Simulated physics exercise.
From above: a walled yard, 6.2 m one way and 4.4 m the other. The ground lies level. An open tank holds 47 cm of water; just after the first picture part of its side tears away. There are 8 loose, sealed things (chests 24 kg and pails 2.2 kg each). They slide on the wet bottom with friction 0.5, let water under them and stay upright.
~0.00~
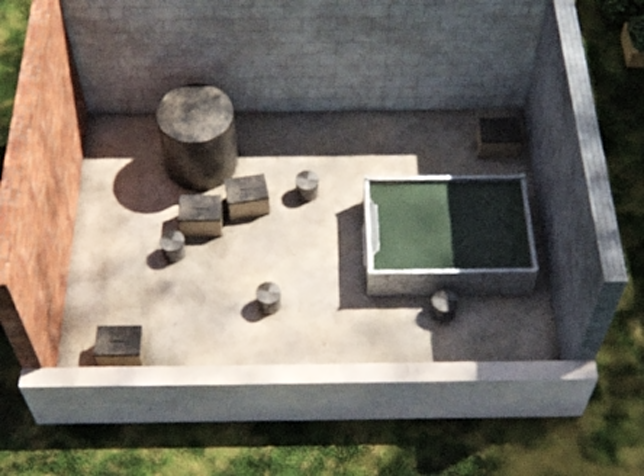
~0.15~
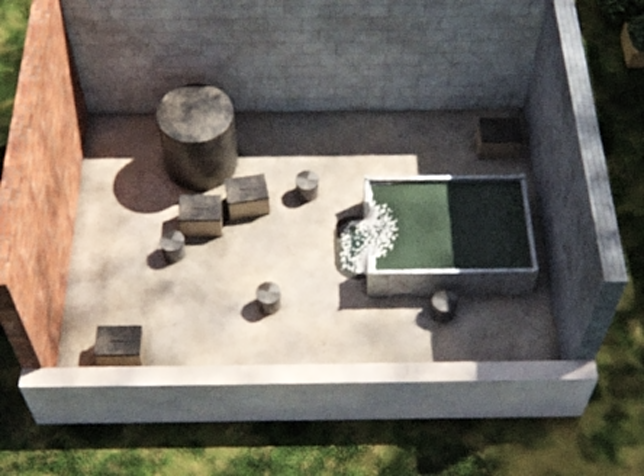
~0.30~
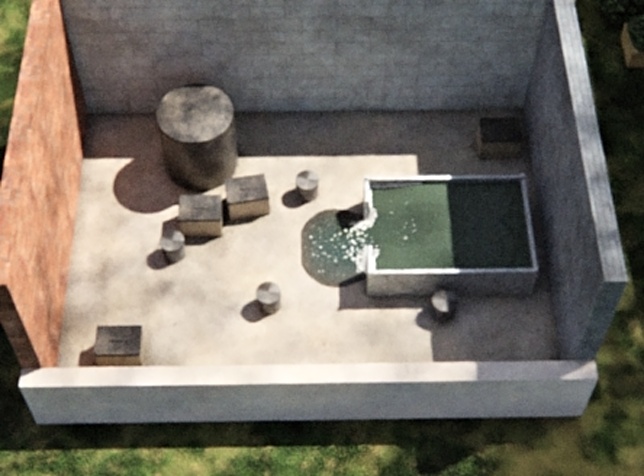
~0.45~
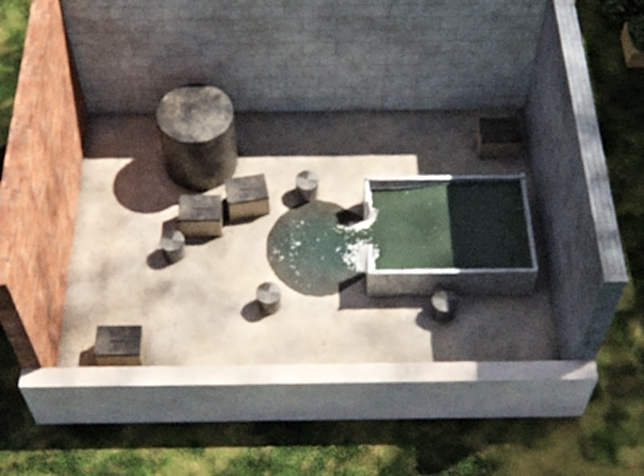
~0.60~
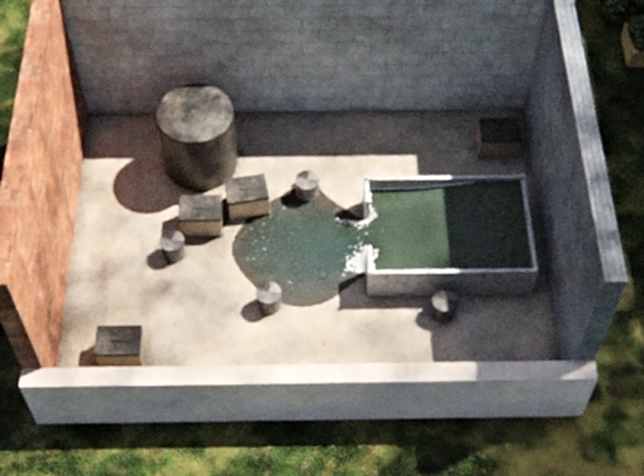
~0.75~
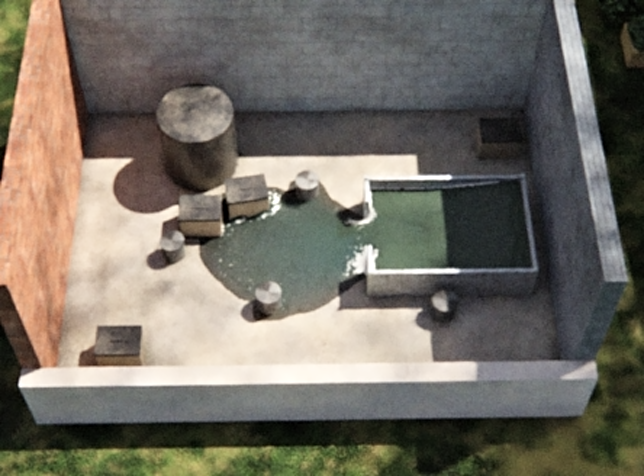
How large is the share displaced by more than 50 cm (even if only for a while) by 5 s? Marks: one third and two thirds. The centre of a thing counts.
Share: Between one and two thirds.
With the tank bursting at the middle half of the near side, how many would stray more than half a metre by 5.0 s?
In that case 3 of them.
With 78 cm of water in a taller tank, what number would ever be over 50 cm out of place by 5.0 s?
Then 6.
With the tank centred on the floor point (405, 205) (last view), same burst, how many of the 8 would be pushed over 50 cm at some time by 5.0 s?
In that case 5 of them.
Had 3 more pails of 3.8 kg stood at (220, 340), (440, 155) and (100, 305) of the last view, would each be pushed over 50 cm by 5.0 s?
In that order: Past it, short of it, past it.
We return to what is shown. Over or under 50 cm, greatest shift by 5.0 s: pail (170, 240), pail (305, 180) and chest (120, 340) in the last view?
In turn: Past it, more, short of it.
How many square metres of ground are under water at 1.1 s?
About 7.5 m2.
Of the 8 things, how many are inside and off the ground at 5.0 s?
2 of them.
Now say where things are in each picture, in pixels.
The first frame shows a pail at (307, 180), on the bottom; a pail at (268, 292), on the bottom; 2.8 m2 under water; 0 of 8 have shifted.
The second frame shows a pail at (307, 180) rests on the ground; a pail at (268, 292), on the bottom; 3.1 m2 under water; 0 of 8 have shifted.
The third frame shows a pail at (307, 180), on the bottom; a pail at (268, 292), on the bottom; water covers 3.6 m2; 0 of 8 have shifted.
The fourth frame shows a pail at (307, 180), on the bottom; a pail at (268, 292) rests on the ground; water covers 4.2 m2; 0 of 8 have shifted.
The fifth frame shows a pail at (307, 180), on the bottom; a pail at (268, 292), on the bottom; 4.9 m2 under water; 0 of 8 have shifted.
The sixth frame shows a pail at (307, 180) rests on the ground; a pail at (268, 292), on the bottom; 5.6 m2 under water; 0 of 8 have shifted.
After 1.1 s 0 of 8 are over 50 cm from their spots; 0 afloat.
After 2.2 s 4 of 8 are over 50 cm from their spots; 2 afloat.
After 3.5 s 4 of 8 are over 50 cm from their spots; 4 afloat.
After 5.0 s 4 of 8 are over 50 cm from their spots, and 4 have been at some point; 2 afloat.
